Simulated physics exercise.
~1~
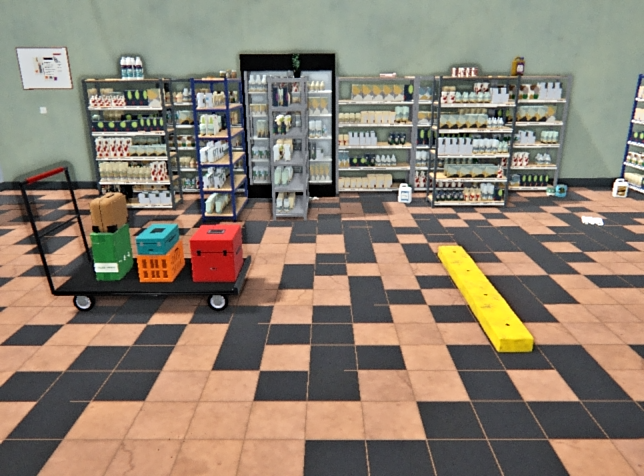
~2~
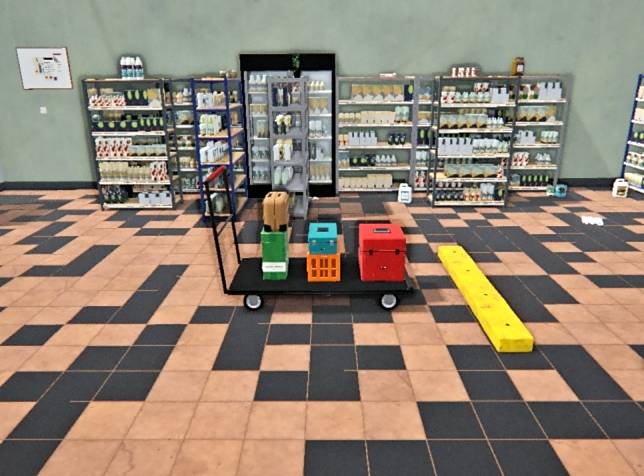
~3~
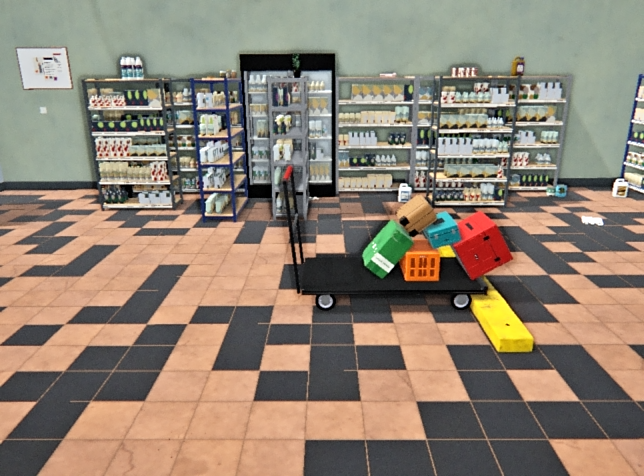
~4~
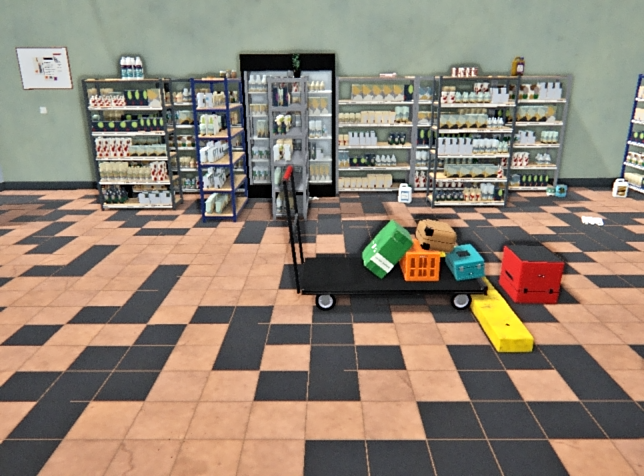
In a tiled storeroom lined with bottle shelves, a loaded platform trolley rolled right until it stopped at a yellow kerb, and its boxes slid and tumbled forward, the red toolbox landing upside down beyond the front while the others stayed jumbled on the deck.
